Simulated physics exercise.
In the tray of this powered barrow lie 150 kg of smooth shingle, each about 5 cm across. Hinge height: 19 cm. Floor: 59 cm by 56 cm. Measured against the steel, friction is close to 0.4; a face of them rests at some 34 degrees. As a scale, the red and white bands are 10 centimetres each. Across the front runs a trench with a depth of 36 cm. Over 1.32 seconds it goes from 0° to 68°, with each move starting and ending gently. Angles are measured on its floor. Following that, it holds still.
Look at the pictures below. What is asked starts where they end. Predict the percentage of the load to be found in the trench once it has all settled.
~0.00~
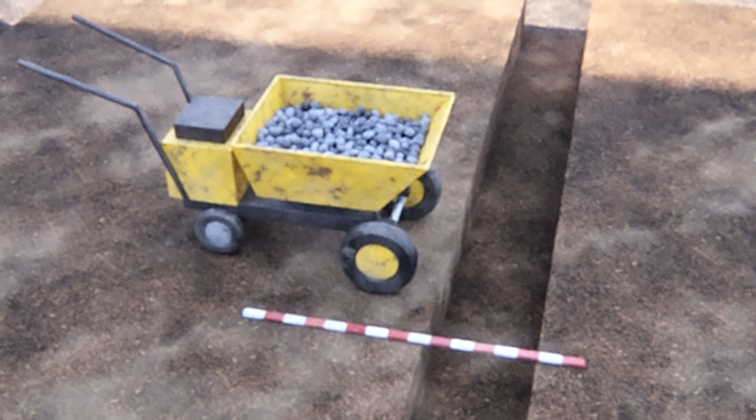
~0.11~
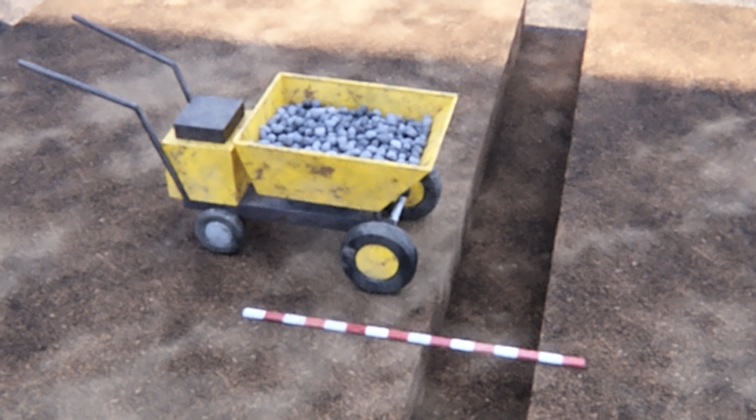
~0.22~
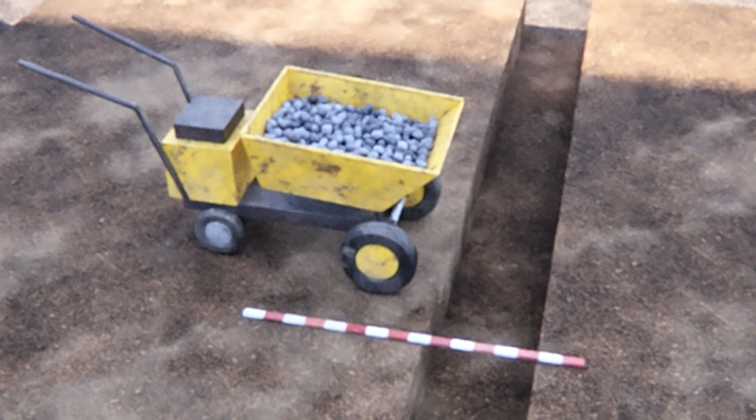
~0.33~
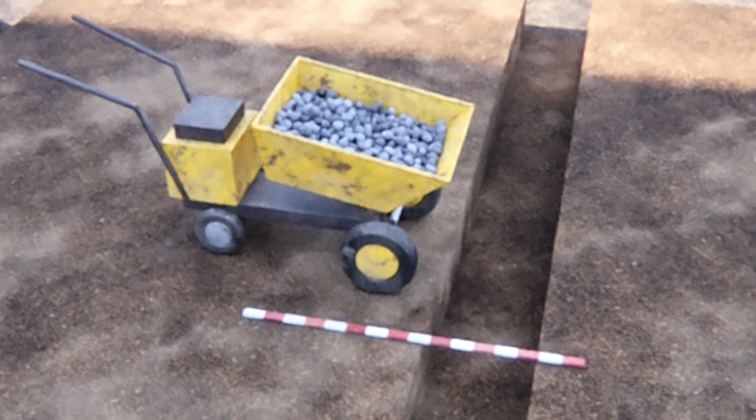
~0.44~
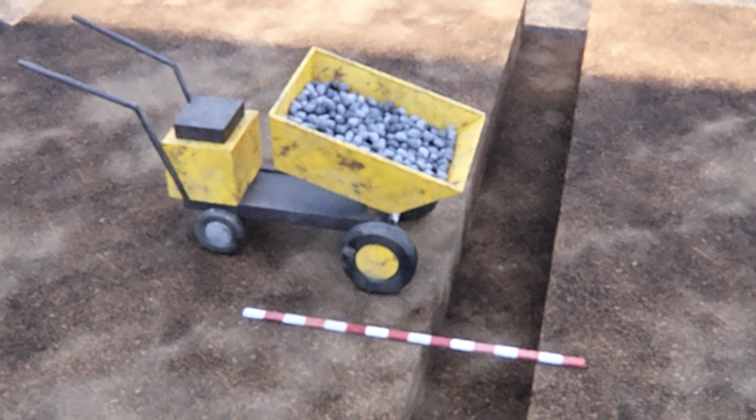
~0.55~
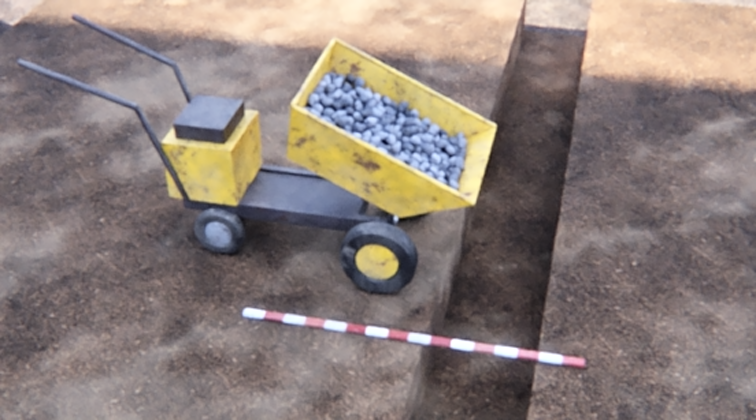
Roughly 57 percent of the load ends up there.
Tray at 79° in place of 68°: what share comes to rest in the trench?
Then close to 70 per cent.
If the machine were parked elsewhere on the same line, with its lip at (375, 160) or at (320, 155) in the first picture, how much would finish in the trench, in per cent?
Some 100 and some 85 per cent, in that order.
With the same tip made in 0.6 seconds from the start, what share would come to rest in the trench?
Then some 40 per cent would.
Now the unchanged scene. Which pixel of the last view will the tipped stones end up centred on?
Their middle lands near (540, 308).
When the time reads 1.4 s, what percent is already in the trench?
By that point it's something like 25 in a hundred.
After 1.0 s the floor is at 57°; 100 % in the tray; the foremost stones are at (508, 222).
After 1.4 s the floor is at 68°; 53 % in the tray, 23 % in the trench, 24 % past the trench; the foremost stones are at (619, 272).
After 1.8 s the floor is at 68°; 21 % in the tray, 37 % in the trench, 42 % past the trench; the foremost stones are at (712, 289).
After 3.7 s the floor is at 68°; 0 % in the tray, 57 % in the trench, 43 % past the trench; the foremost stones are past the picture's edge.
